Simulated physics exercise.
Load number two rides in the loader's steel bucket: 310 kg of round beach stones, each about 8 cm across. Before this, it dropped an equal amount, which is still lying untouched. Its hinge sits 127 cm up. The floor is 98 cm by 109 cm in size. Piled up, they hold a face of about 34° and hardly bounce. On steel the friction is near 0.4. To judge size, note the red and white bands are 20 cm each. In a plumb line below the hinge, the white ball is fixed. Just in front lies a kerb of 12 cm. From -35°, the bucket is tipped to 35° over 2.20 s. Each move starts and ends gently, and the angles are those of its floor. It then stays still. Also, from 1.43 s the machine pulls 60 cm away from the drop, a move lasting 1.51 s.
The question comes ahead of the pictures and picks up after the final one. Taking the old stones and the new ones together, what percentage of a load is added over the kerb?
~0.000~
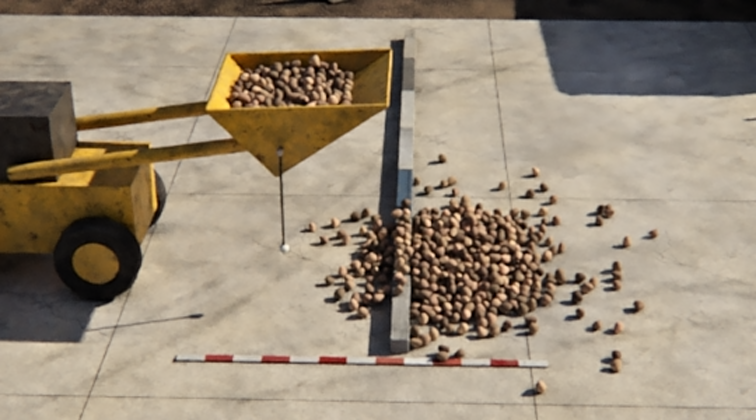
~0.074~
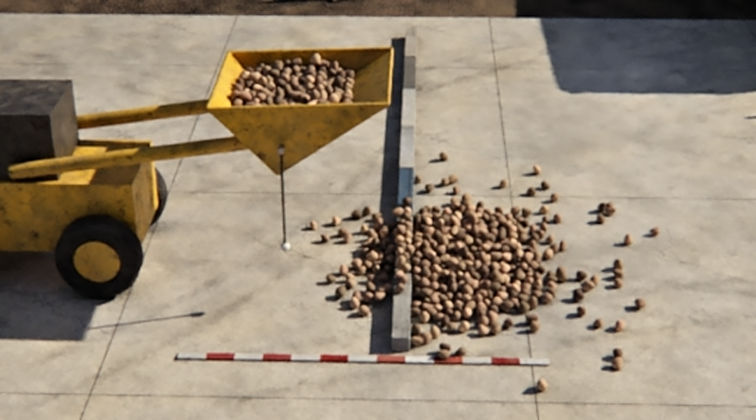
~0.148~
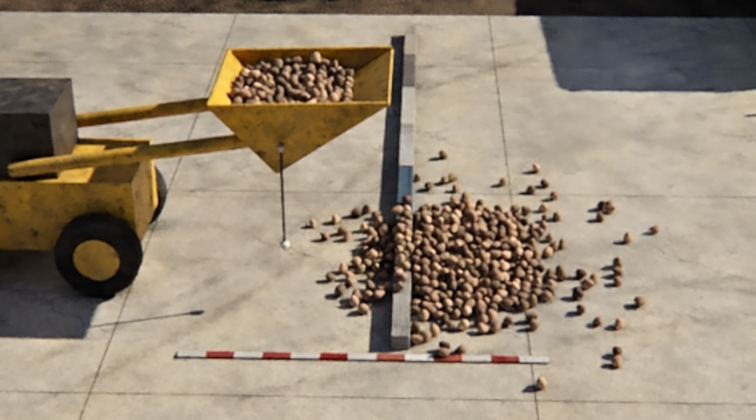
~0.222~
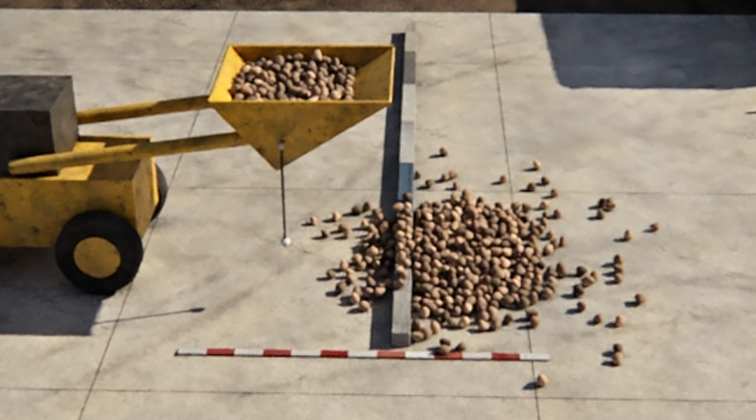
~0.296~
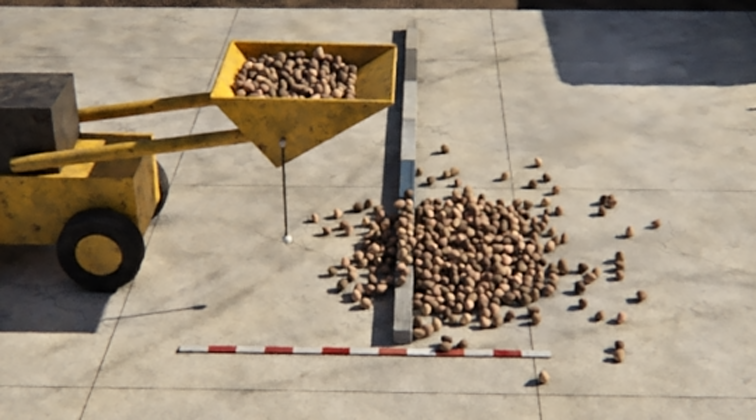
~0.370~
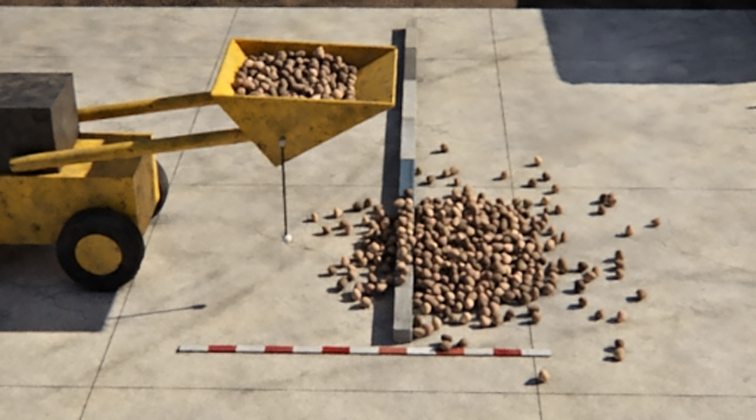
About 21 per cent.
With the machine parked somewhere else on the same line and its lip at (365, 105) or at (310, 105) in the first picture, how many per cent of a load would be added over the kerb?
First some 5, then 0 per cent.
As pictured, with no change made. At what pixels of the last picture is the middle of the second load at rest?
I'd say close to (375, 244).
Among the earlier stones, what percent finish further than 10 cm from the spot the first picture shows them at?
Estimate: 5 %, roughly.
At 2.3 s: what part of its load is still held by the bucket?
Still inside: Some 15 %.
After 1.6 s the floor is at 24°; in per cent of one load, 97 in the bucket, 18 on this side of the kerb, 85 over the kerb; the foremost stones are at (624, 231).
After 2.3 s the floor is at 35°; in per cent of one load, 16 in the bucket, 81 on this side of the kerb, 103 over the kerb; the foremost stones are at (624, 231).
After 3.4 s the floor is at 35°; in per cent of one load, 0 in the bucket, 94 on this side of the kerb, 106 over the kerb; the foremost stones are at (624, 231).
After 6.0 s the floor is at 35°; in per cent of one load, 0 in the bucket, 94 on this side of the kerb, 106 over the kerb; the foremost stones are at (624, 231). Net gain over the kerb, 21.
